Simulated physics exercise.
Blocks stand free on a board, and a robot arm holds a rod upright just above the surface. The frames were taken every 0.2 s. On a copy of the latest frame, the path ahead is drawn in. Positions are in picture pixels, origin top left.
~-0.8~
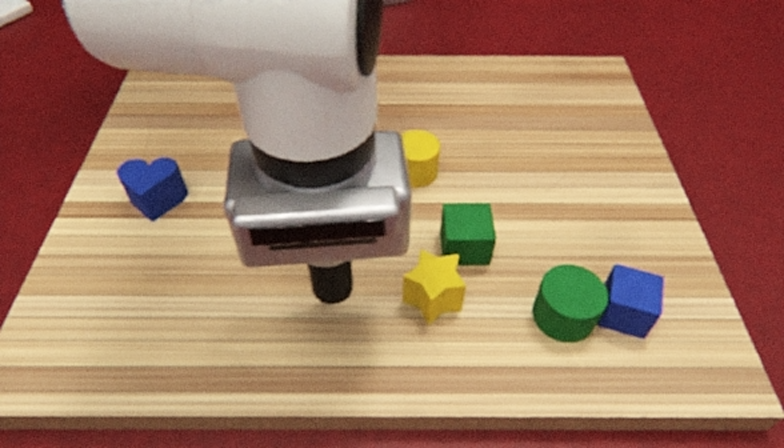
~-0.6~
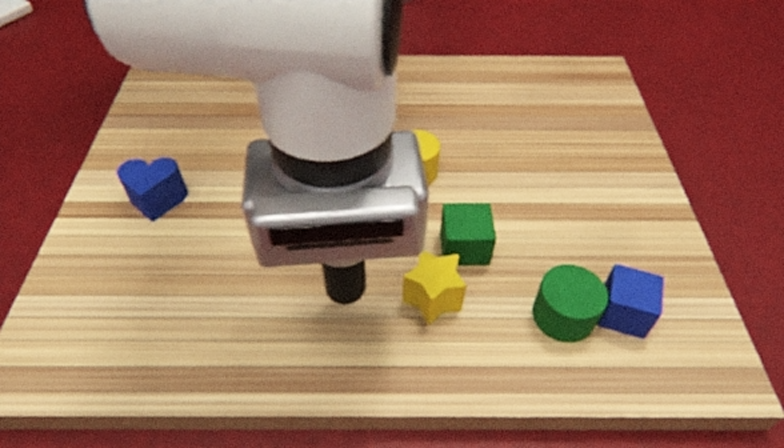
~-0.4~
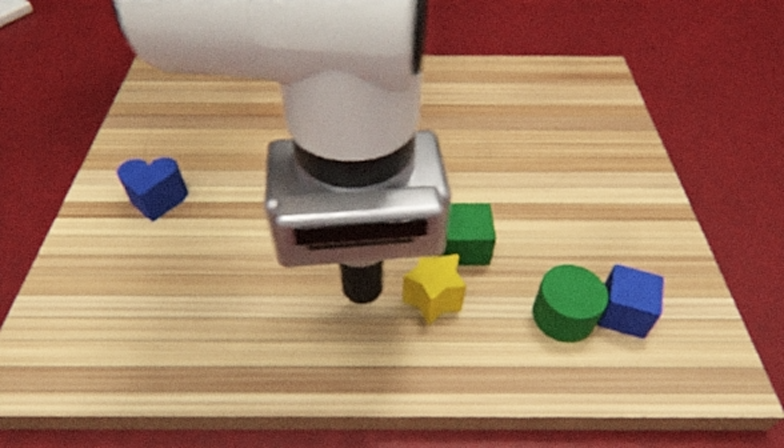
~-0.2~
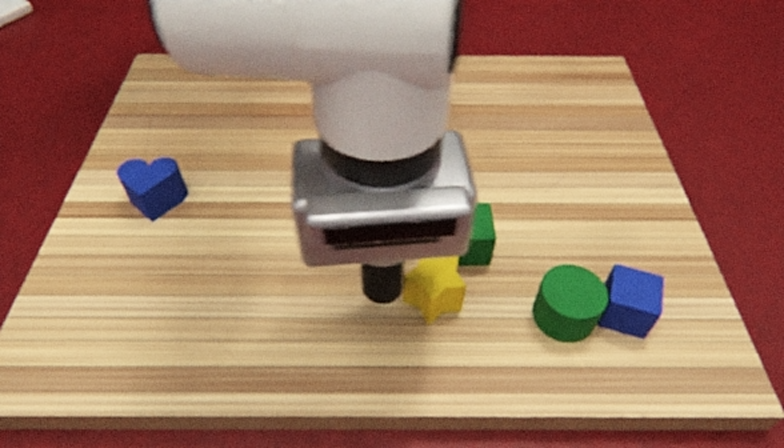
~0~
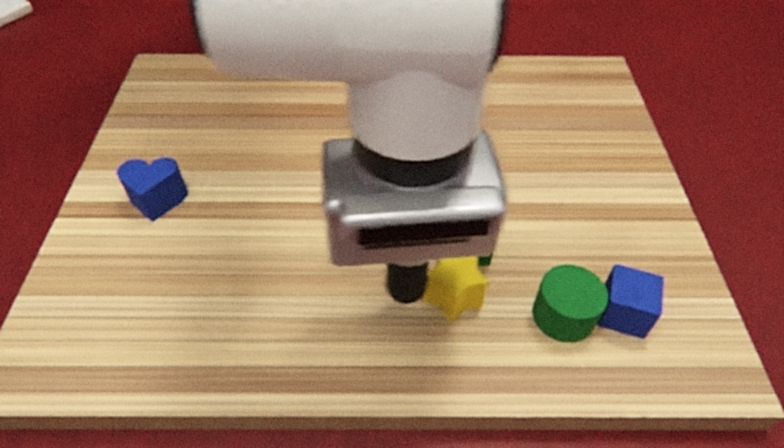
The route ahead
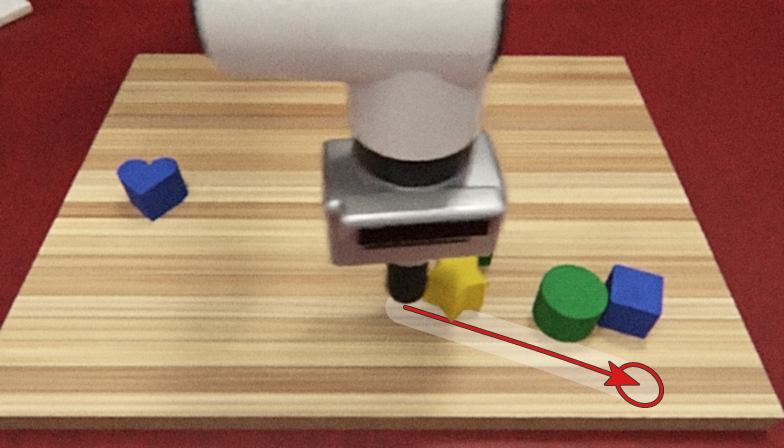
On a wooden board, a robot arm moving its black rod rightward to the yellow star block and nudging it slightly right.
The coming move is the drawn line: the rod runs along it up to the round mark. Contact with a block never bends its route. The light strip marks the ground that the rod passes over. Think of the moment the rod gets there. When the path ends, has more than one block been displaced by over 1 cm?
I believe not.
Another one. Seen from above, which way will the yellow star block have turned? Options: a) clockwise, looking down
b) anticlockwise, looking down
Letter b.
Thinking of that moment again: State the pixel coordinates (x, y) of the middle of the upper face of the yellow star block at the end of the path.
Pixel (508, 272).
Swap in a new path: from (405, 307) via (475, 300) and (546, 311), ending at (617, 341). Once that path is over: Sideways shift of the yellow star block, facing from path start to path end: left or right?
My prediction: Leftwards.
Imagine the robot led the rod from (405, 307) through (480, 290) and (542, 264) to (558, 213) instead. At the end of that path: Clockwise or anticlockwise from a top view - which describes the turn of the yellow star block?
It spins with the clock.
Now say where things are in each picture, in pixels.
Rod's lower end (333, 289); yellow star block (436, 272); green square piece (469, 220); green cylinder (575, 290); blue square piece (638, 288), in the first frame.
Rod (346, 289); blocks still, in the second frame.
Rod (363, 289); blocks still, in the third frame.
Rod (383, 289); blocks still, in the fourth frame.
Rod (406, 288); yellow star block (457, 270); green square piece hidden; green cylinder (575, 290); blue square piece (638, 288), in the fifth frame.
Drawn move, in a line from (405, 307) to (639, 385).
On the path given first. One third of the way, rod (484, 312); yellow star block (502, 270), turned 75° anticlockwise.
Two thirds of the way, rod (566, 338); yellow star block (508, 272), turned 100° anticlockwise; green cylinder (582, 289); blue square piece (643, 287).
At the end, rod (652, 368); yellow star block (508, 272), turned 100° anticlockwise; green square piece still; green cylinder (583, 289); blue square piece (643, 287).
